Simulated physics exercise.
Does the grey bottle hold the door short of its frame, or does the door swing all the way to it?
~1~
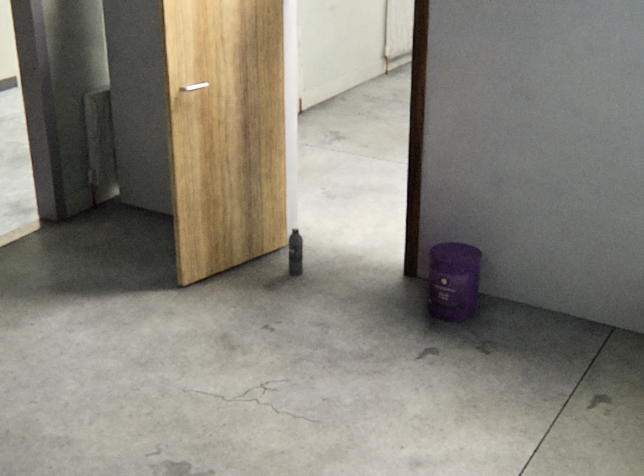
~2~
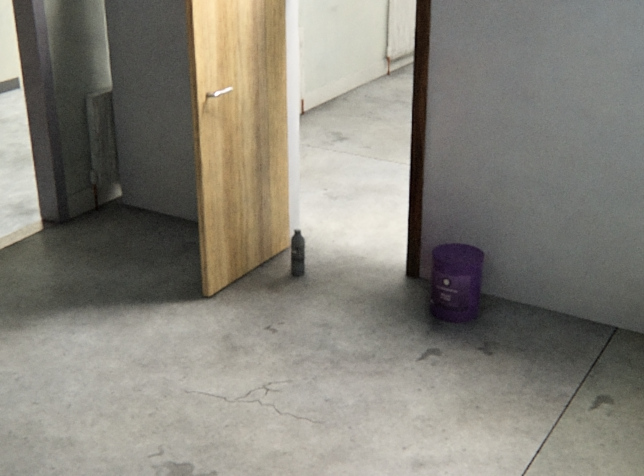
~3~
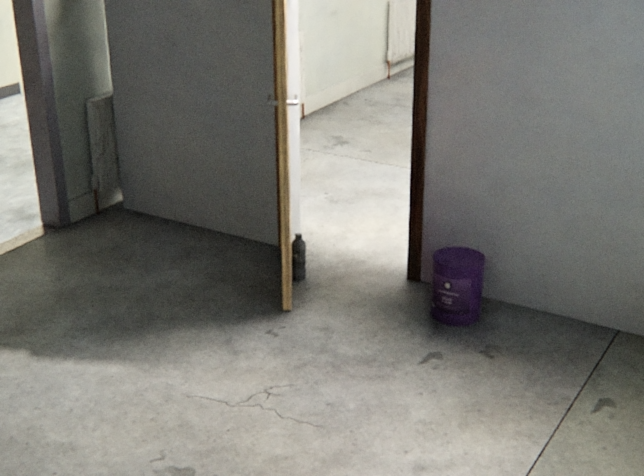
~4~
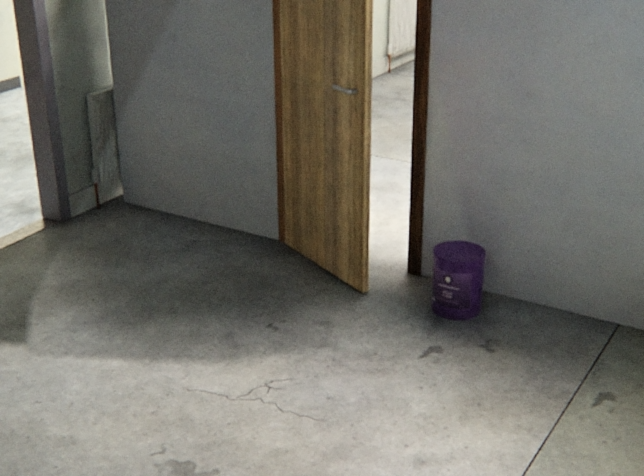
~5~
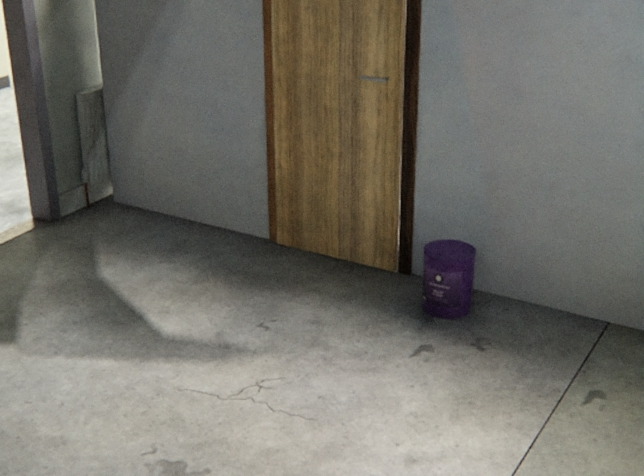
The door swings all the way to its frame, and the grey bottle does not keep it from closing.
